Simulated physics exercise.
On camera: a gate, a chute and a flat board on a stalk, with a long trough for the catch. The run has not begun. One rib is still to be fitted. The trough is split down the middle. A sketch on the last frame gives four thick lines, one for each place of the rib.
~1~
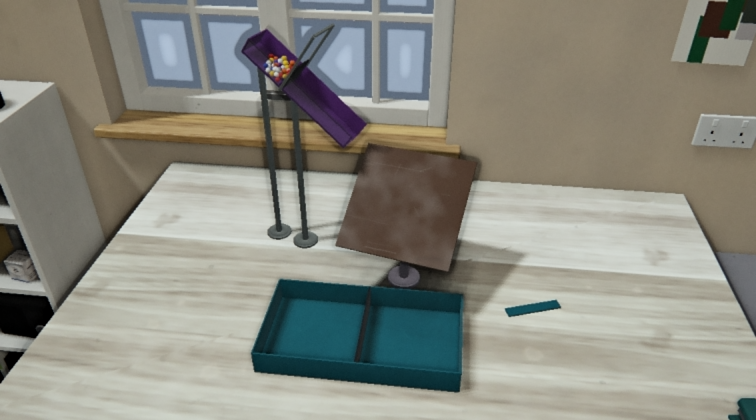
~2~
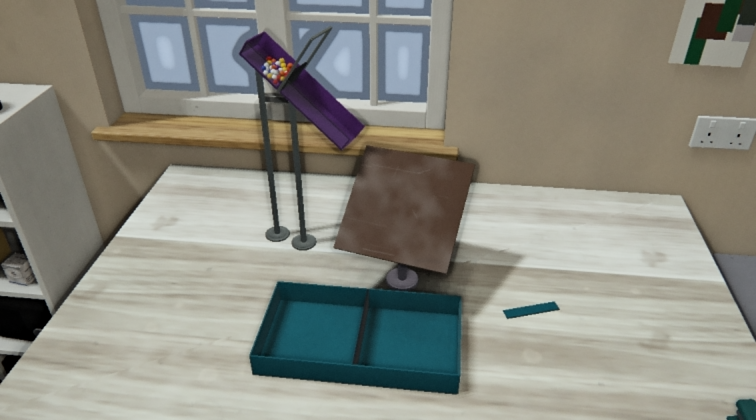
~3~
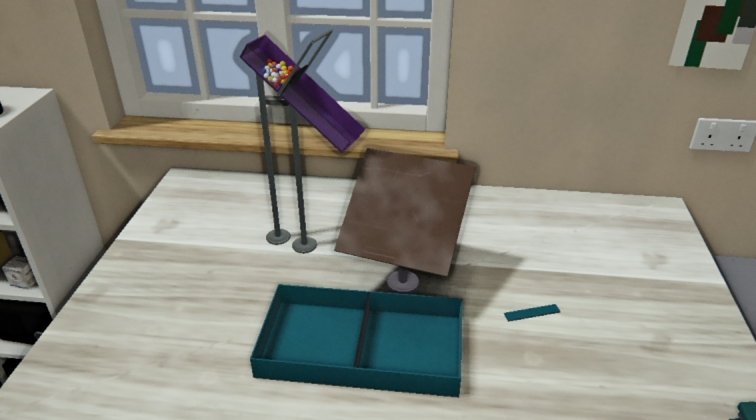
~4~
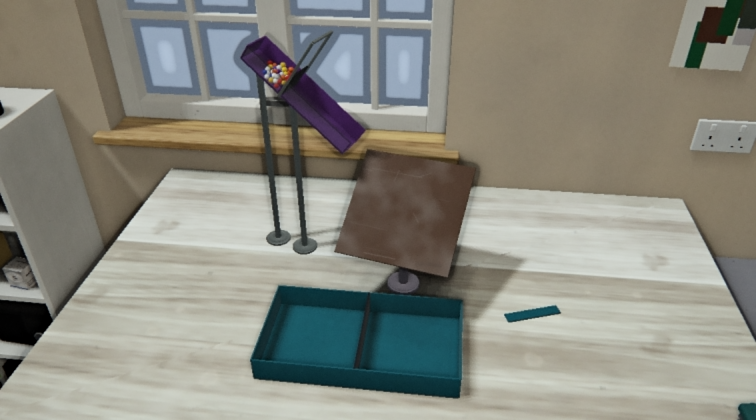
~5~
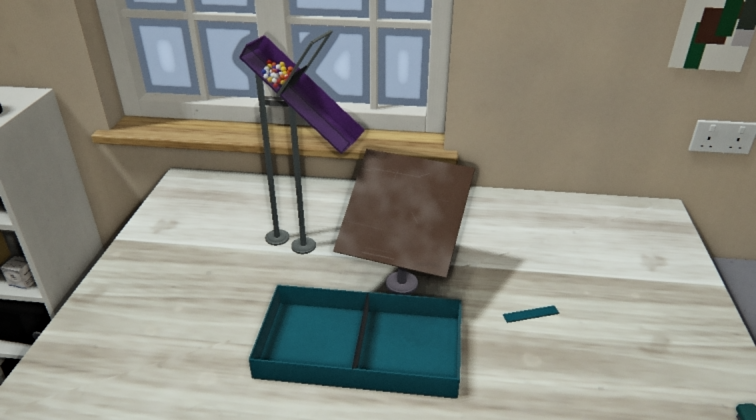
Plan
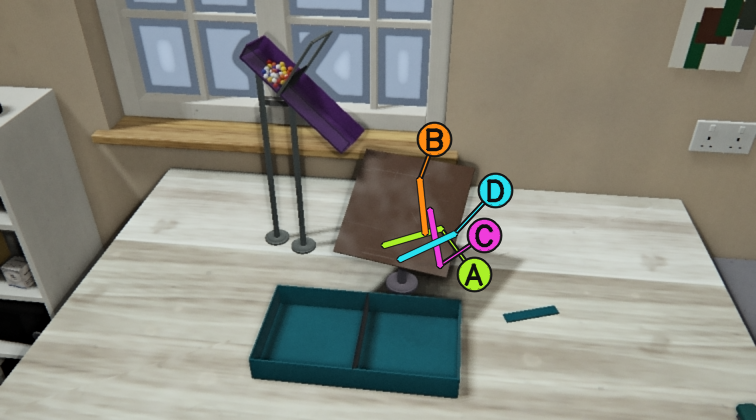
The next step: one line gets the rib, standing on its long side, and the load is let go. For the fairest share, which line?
D beats the others.
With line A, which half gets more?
The left half.
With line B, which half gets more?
The right half.
On the marked copy, line A from (441, 228) to (384, 245); line B from (419, 179) to (425, 233); line C from (430, 210) to (440, 265); line D from (454, 234) to (400, 259).
For line A, of what is caught, most in the left half, a small part in the right.
For line B, of what is caught, a stray few in the left half, nearly all in the right.
For line C, of what is caught, a stray few in the left half, nearly all in the right.
For line D, of what is caught, about half in the left half, about half in the right.
